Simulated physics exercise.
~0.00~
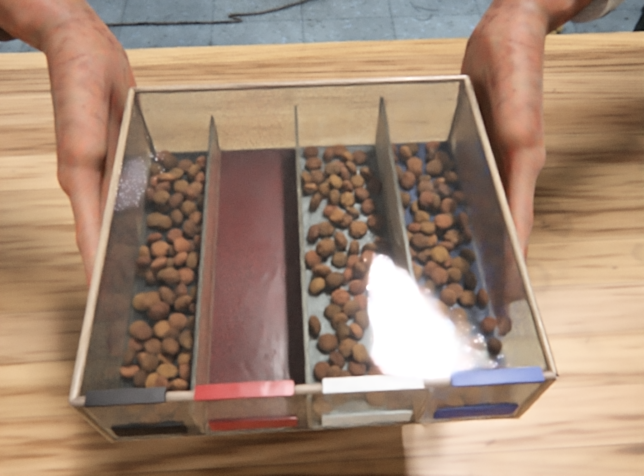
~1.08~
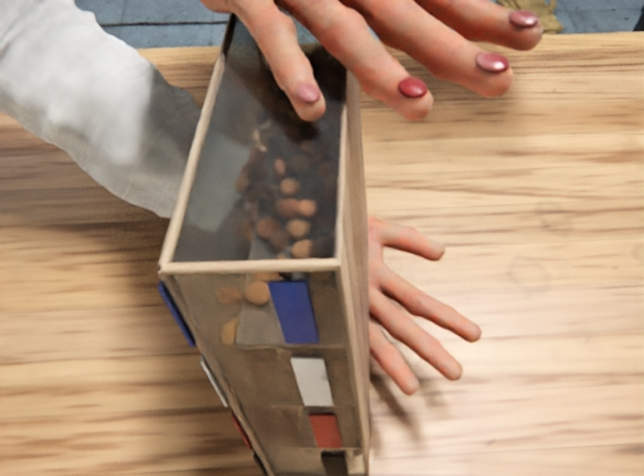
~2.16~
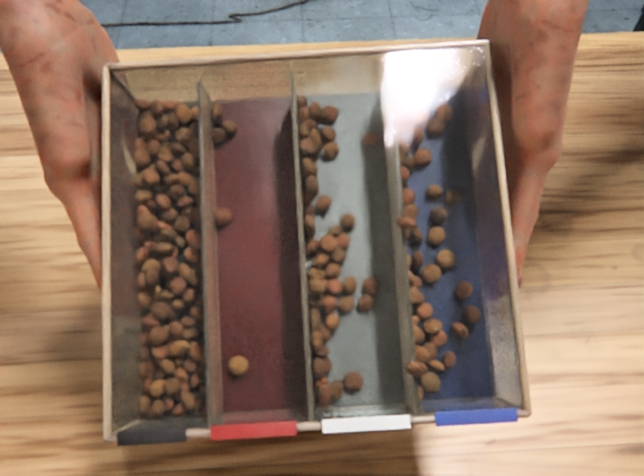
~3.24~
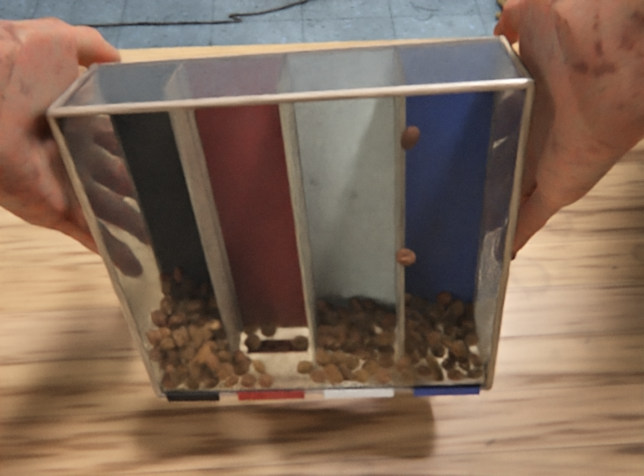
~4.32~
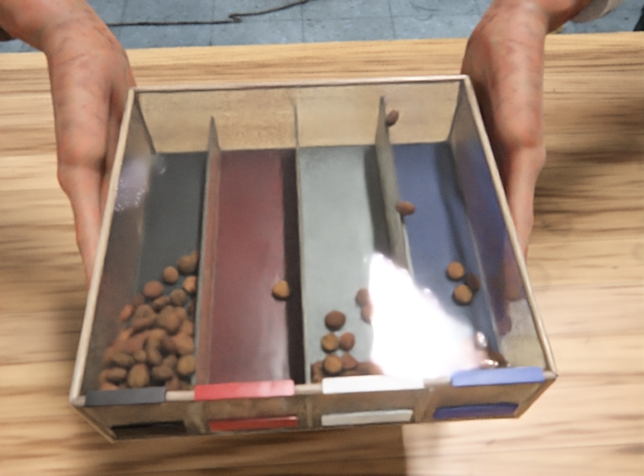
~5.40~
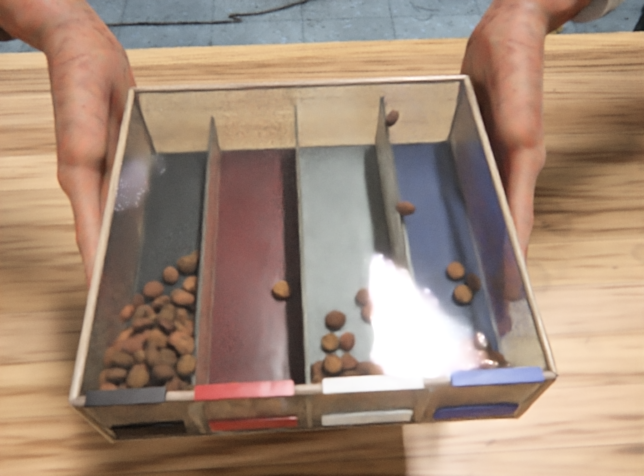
Hands tipping a clear divided box of brown kibble on edge and back, then upright, ending level with most in black.
